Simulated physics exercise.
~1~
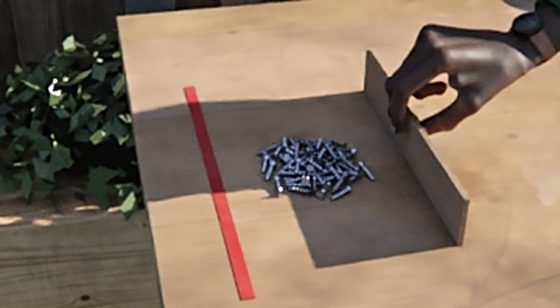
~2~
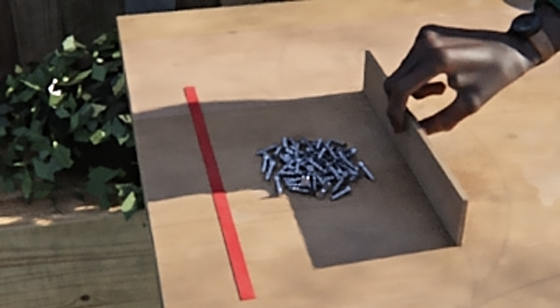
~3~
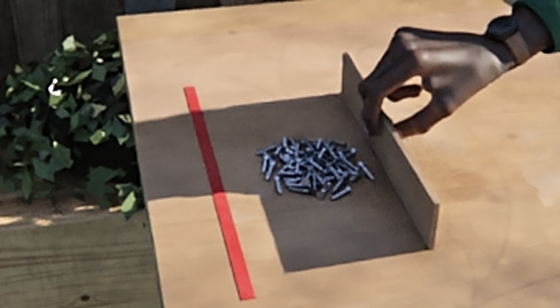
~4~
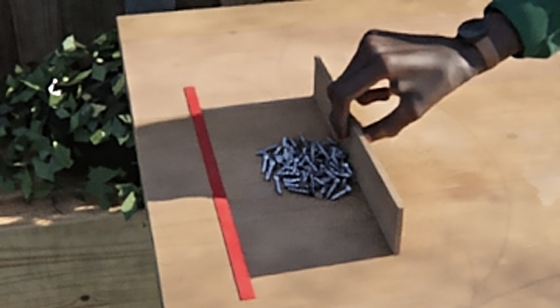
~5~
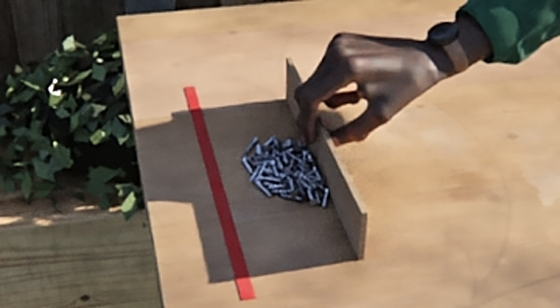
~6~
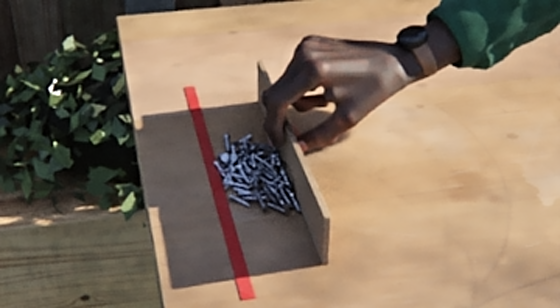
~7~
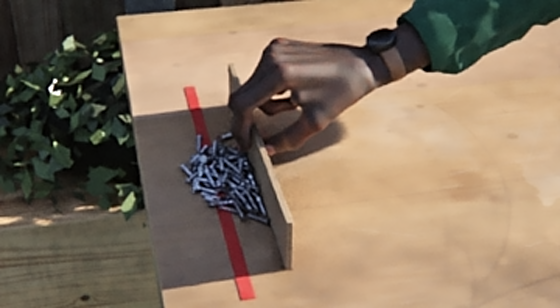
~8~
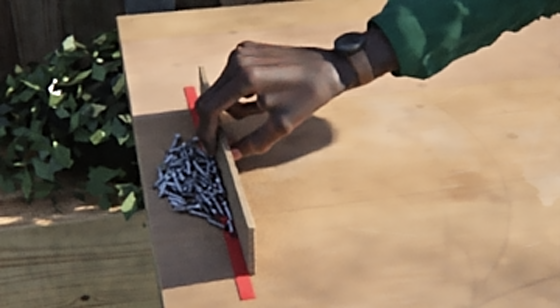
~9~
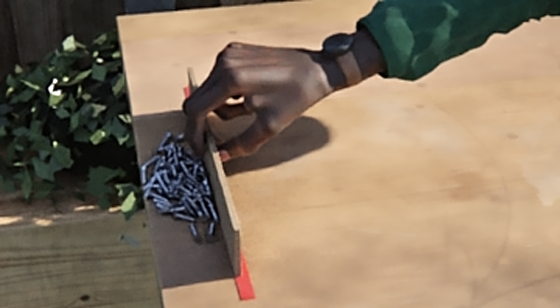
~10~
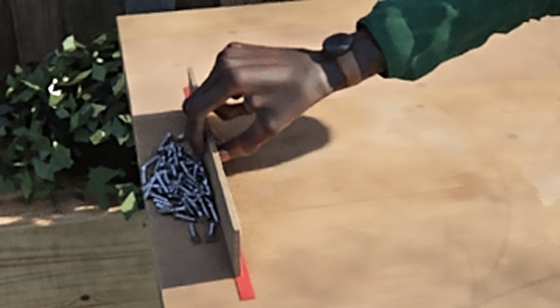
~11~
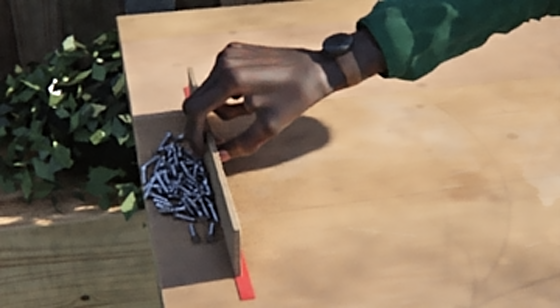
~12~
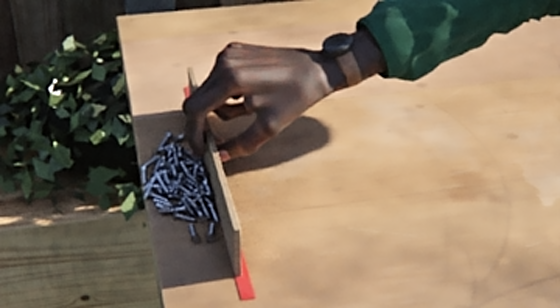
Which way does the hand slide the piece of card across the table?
The hand slides the card to the left, pushing the heap over the red tape toward the table's edge.
At first, a hand holds a piece of card upright on a wooden table, to the right of a heap of small grey metallic pieces, while a strip of red tape lies farther left. The hand then slides the card to the left, closing the gap until it meets the heap. The card pushes the loose pieces along in a bunch, carrying them over the red tape. When the card reaches the tape, the hand stops and holds it there. At the end, the heap sits by the table's left edge, with most of it still on the table.
